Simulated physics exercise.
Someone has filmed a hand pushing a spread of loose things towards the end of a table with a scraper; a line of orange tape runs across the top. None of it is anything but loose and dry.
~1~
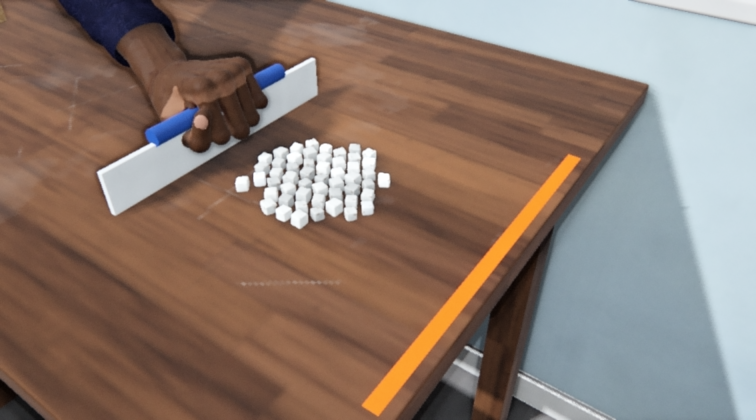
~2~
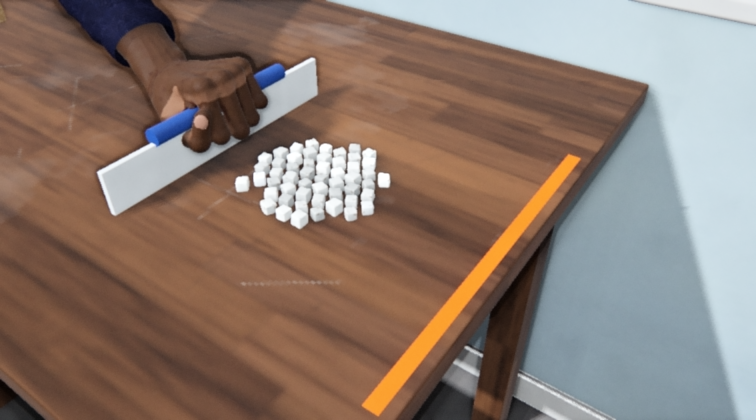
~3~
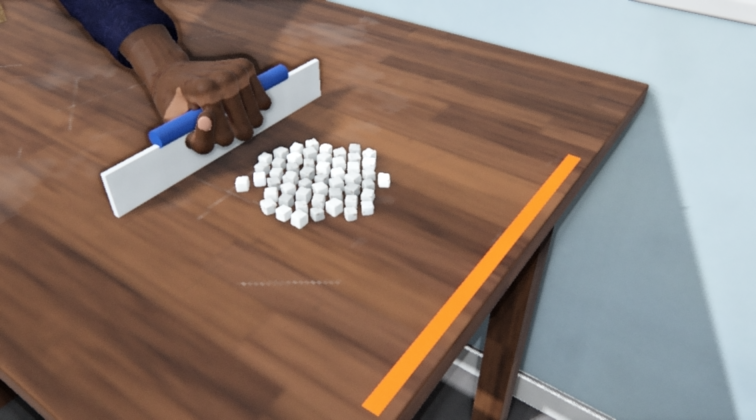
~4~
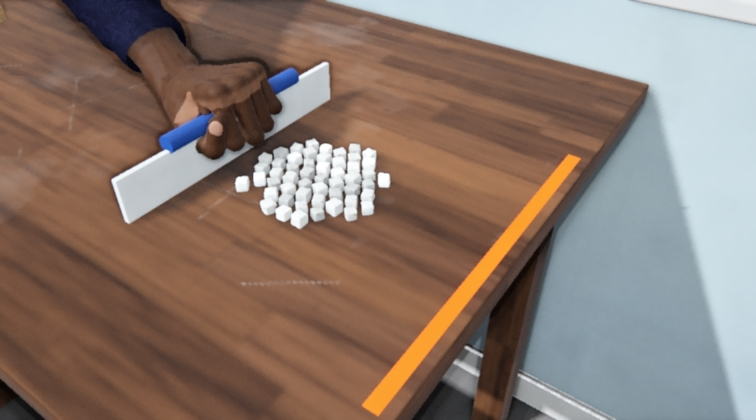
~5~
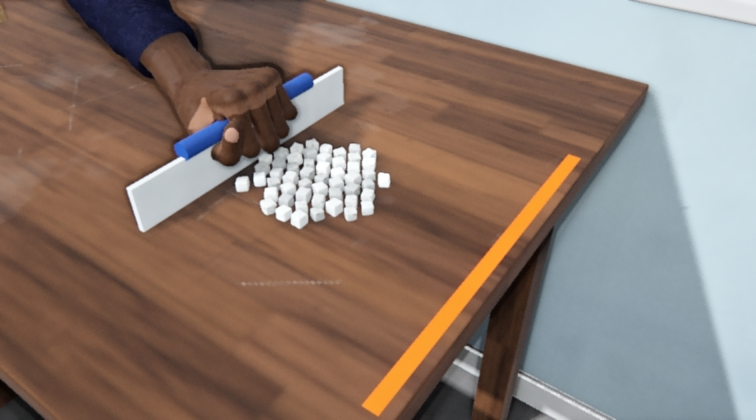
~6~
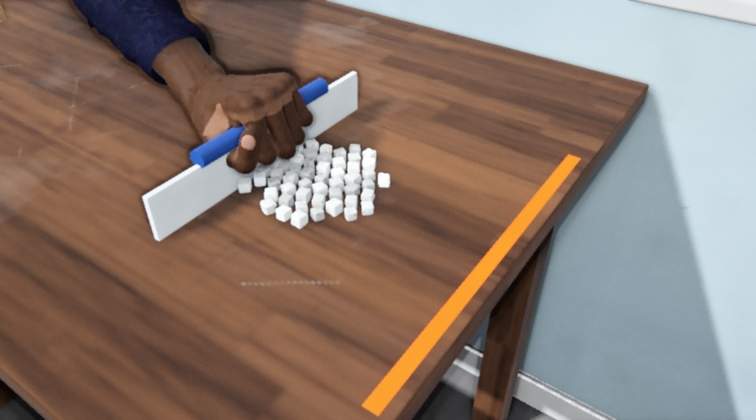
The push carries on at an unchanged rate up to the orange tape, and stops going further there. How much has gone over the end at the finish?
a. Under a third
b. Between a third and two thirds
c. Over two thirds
Answer: C.
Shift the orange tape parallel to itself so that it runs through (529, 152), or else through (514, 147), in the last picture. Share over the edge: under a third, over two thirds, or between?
Under a third, then under a third.
Shortly afterwards, scraper still moving, near (378, 170); heap all on the table, its front near (443, 255).
Next, scraper stopped at the orange tape; heap the bulk over the edge.
Some moments later, scraper stopped at the orange tape; heap the whole lot over the edge.
In the end, scraper stopped at the orange tape; heap the whole lot over the edge.
